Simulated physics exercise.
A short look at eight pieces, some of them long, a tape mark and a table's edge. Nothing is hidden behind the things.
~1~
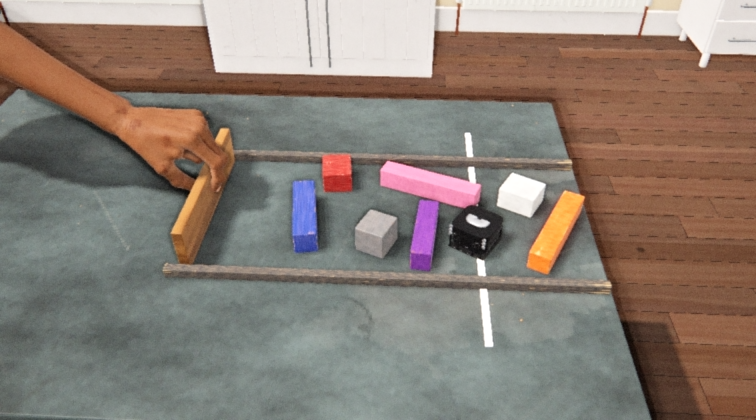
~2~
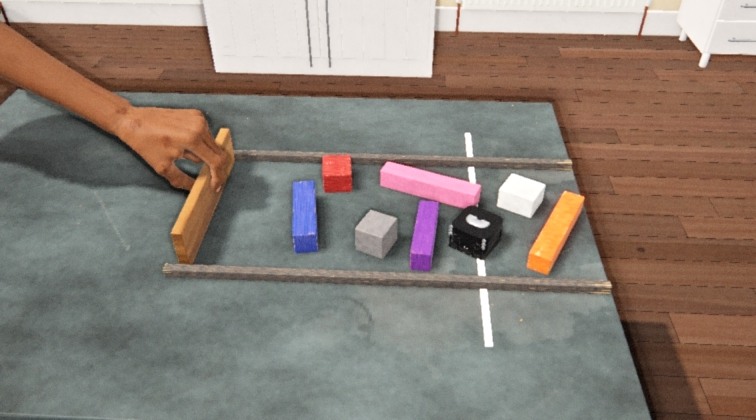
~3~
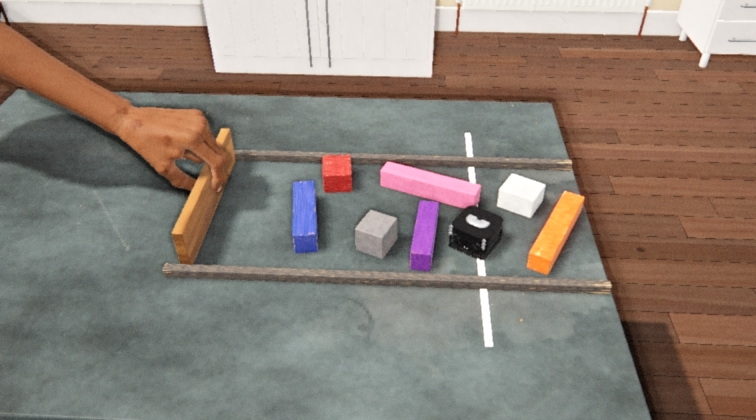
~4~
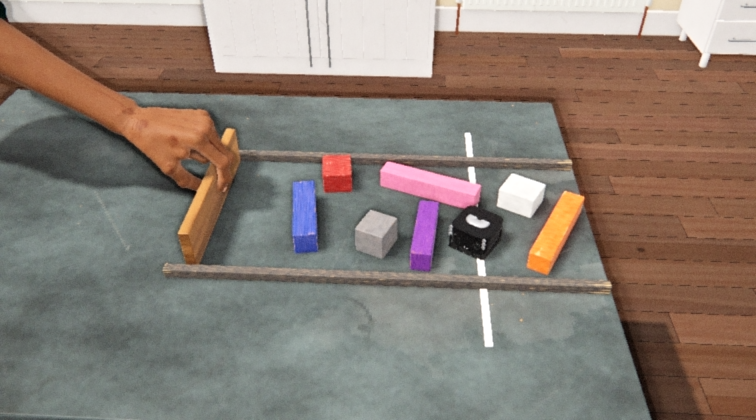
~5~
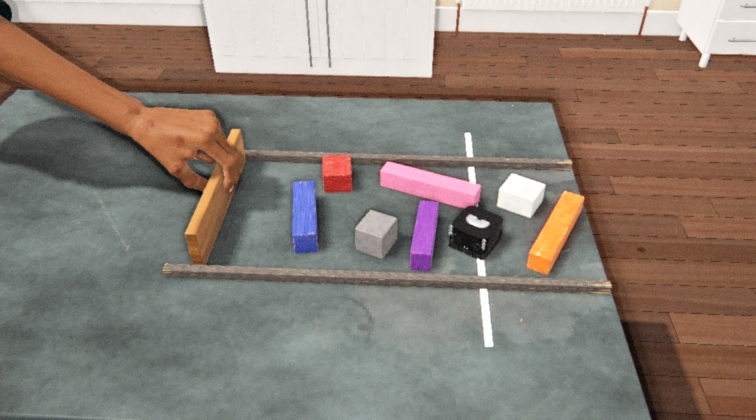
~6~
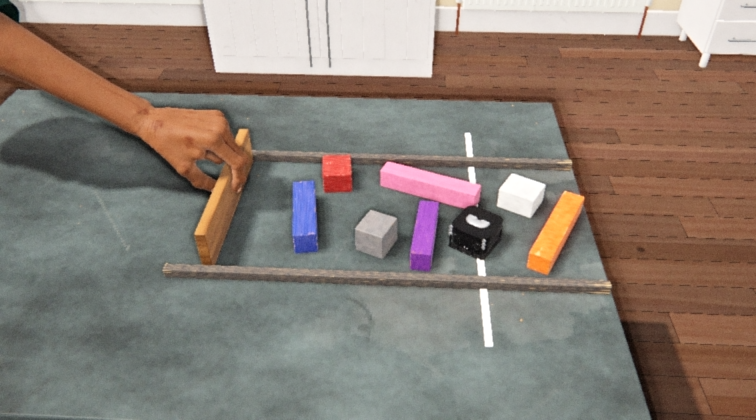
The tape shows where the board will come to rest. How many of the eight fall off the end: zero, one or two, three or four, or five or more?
As it turns out, the number that fall off is one or two.
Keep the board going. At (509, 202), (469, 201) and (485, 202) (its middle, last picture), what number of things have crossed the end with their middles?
The counts: 3, 1 and 1.
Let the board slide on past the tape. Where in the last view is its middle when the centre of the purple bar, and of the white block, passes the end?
About (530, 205), and (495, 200) for the other.
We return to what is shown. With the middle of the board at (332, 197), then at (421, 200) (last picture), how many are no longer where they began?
The counts are 2 and 8.
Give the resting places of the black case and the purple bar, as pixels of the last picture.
First (574, 234), then (545, 244).
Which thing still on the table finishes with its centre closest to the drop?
That is the white block.
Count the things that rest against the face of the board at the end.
That makes 2.
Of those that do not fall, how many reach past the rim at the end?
It comes to 1.
A little later, none off yet; orange bar at rest near (557, 231); white block at rest near (521, 195); black case at rest near (476, 232).
When it is over, the number that fall off is one or two; down, orange bar.
